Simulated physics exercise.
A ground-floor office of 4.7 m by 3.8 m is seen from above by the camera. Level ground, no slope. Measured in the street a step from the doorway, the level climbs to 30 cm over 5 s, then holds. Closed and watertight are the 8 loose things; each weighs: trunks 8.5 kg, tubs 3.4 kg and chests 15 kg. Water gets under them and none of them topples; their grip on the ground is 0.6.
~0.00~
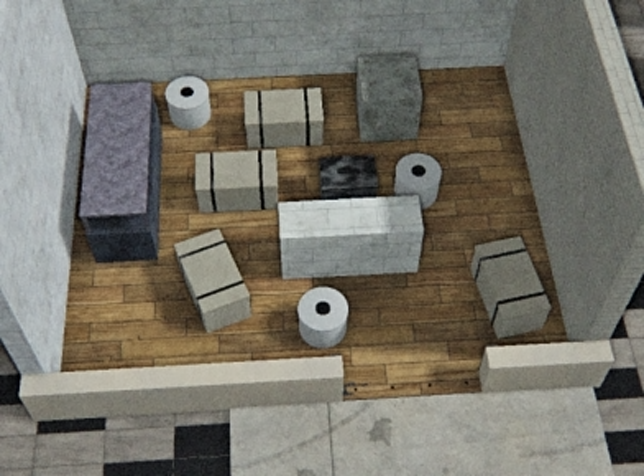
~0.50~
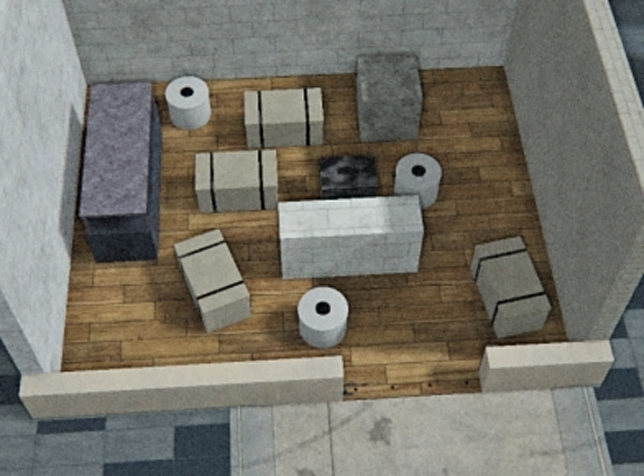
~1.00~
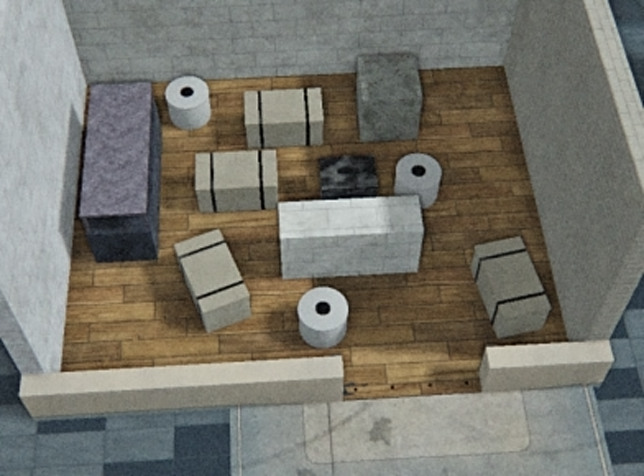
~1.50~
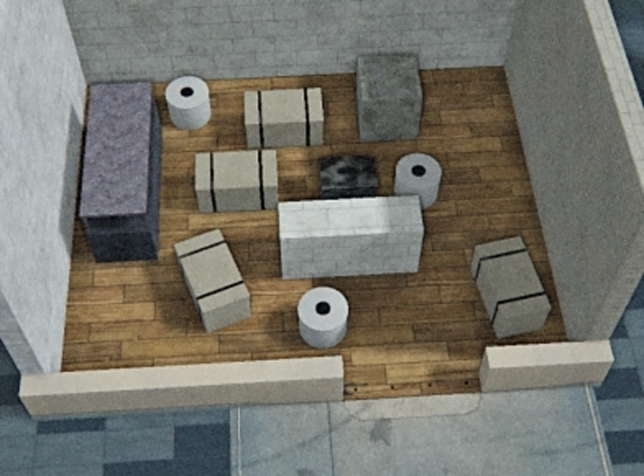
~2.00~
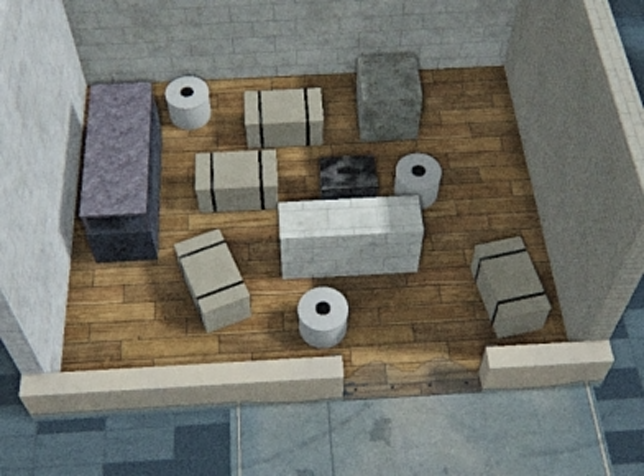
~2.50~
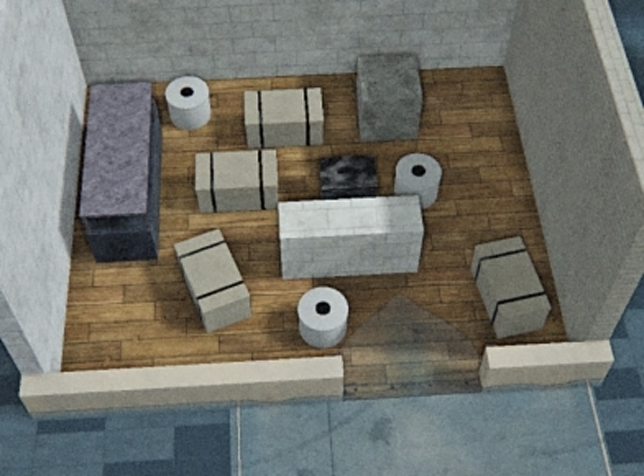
To begin with, strapped chests and white tubs stand on the wooden floor of an open-topped room, with dry paving outside. Bluish water covers the paving on both sides, then the pale path before the doorway. It crosses the threshold and spreads a thin wedge indoors, while the furnishings stay still.
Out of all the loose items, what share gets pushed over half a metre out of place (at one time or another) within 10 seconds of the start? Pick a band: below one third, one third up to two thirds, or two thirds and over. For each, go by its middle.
The share is one third up to two thirds.
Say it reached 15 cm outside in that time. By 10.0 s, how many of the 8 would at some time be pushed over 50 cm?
You'd get 2 in that case.
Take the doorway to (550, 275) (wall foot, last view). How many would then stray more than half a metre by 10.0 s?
The count would be 8.
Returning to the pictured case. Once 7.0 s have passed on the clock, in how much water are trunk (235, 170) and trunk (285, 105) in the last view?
Roughly 1 and 1 cm.
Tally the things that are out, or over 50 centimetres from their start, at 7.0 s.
I get 3.
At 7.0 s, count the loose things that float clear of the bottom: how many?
At that point I count 3.
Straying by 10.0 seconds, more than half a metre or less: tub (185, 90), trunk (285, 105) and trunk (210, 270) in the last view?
Taking them in that order, the first is beyond the limit, the second within the limit and the third beyond the limit.
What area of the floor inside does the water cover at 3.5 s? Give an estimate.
My estimate is roughly 2.5 m2.
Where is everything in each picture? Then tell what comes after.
A trunk at (512, 276) rests on the ground; a trunk at (283, 106), on the bottom; 0.0 m2 under water; 0 of 8 have shifted, in the first frame.
A trunk at (512, 276) rests on the ground; a trunk at (283, 106), on the bottom; water covers 0.0 m2; 0 of 8 have shifted, in the second frame.
A trunk at (512, 276) rests on the ground; a trunk at (283, 106), on the bottom; 0.0 m2 under water; 0 of 8 have shifted, in the third frame.
A trunk at (512, 276) rests on the ground; a trunk at (283, 106), on the bottom; water covers 0.0 m2; 0 of 8 have shifted, in the fourth frame.
A trunk at (512, 276) rests on the ground; a trunk at (283, 106), on the bottom; water covers 0.1 m2; 0 of 8 have shifted, in the fifth frame.
A trunk at (512, 276) rests on the ground; a trunk at (283, 106) rests on the ground; water covers 0.7 m2; 0 of 8 have shifted, in the sixth frame.
After 3.5 s 0 of 8 are over 50 cm from their spots; 0 afloat.
After 4.5 s 0 of 8 are over 50 cm from their spots; 0 afloat.
After 7.0 s 3 of 8 are over 50 cm from their spots; 3 afloat.
After 10.0 s 3 of 8 are over 50 cm from their spots, and 4 have been at some point; 7 afloat.
